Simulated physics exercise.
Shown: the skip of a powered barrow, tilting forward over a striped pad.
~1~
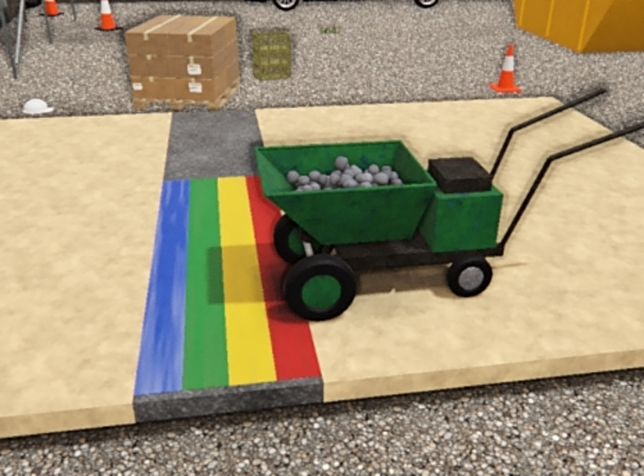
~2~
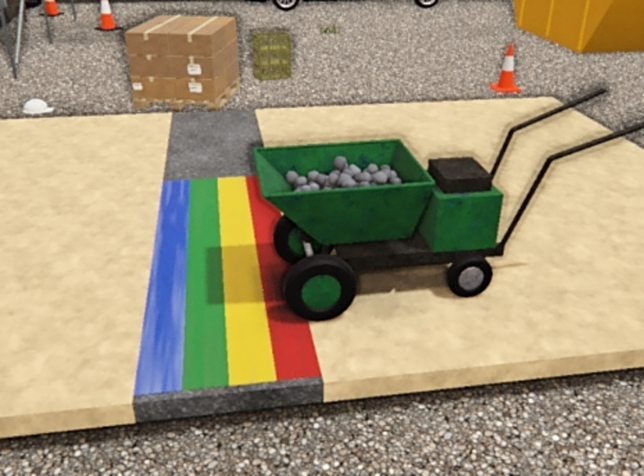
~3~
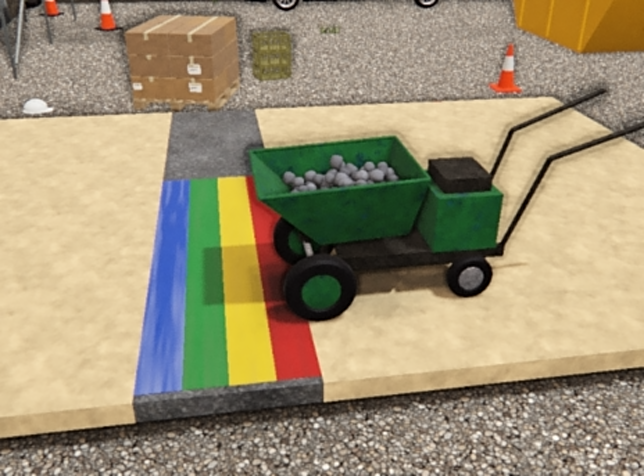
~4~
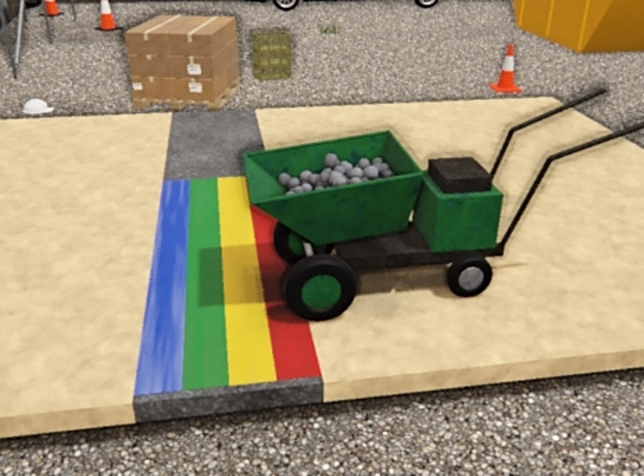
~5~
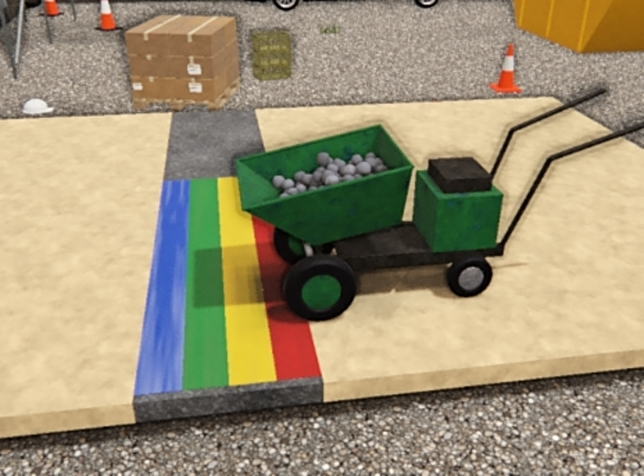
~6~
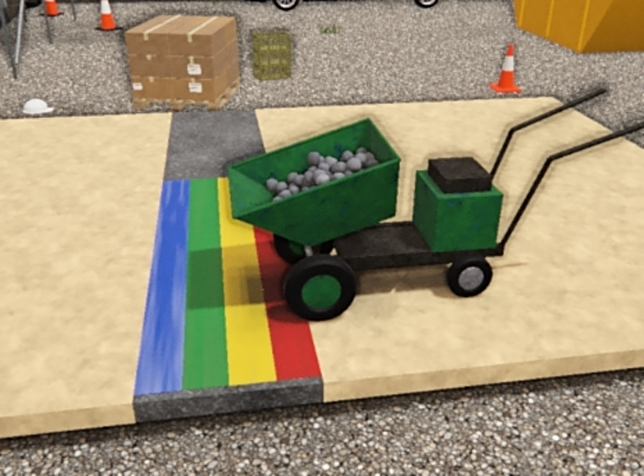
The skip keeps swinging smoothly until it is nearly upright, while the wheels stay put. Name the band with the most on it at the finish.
The blue one.
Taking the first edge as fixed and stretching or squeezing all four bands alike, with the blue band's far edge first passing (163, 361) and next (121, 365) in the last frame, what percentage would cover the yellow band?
Shares: Close to 0 %; close to 0 %.
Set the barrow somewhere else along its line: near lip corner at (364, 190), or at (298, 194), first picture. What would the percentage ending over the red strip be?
In order: About 20 % and 0 %.
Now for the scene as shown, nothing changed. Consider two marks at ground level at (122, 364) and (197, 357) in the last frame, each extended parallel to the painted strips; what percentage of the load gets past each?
I reckon some 10 per cent and some 70 per cent.
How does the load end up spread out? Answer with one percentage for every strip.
So the red strip ends with 0 %, the yellow strip with 0 %, the green strip with 10 % and the blue strip with 40 %.
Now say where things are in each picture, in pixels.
Lip of the skip (266, 196), level; top of the load (352, 185), round cobbles; red strip (293, 344); yellow strip (250, 348); green strip (206, 353); blue strip (161, 357), in the first picture.
Lip of the skip (264, 196), level; top of the load (351, 184), in the second picture.
Lip of the skip (259, 199), tipped barely; top of the load (363, 178), in the third picture.
Lip of the skip (252, 203), tipped a little; top of the load (357, 175), in the fourth picture.
Lip of the skip (244, 209), tipped a little; top of the load (360, 180), in the fifth picture.
Lip of the skip (234, 218), tipped clearly; top of the load (352, 177); red strip (293, 344); yellow strip (250, 348); green strip (206, 353); blue strip (161, 357), in the sixth picture.
Just after the last frame, skip tipped steeply; every one in the skip.
A moment on, skip tipped right over; the larger part in the skip; about a tenth over the green strip; about a tenth over the blue strip.
Further on, skip tipped right over; roughly a third in the skip; about a tenth over the green strip; roughly a third over the blue strip; roughly a quarter off the paint.
When it is over, skip tipped right over; roughly a third in the skip; not one over the red strip; not one over the yellow strip; about a tenth over the green strip; roughly a third over the blue strip; roughly a quarter off the paint.
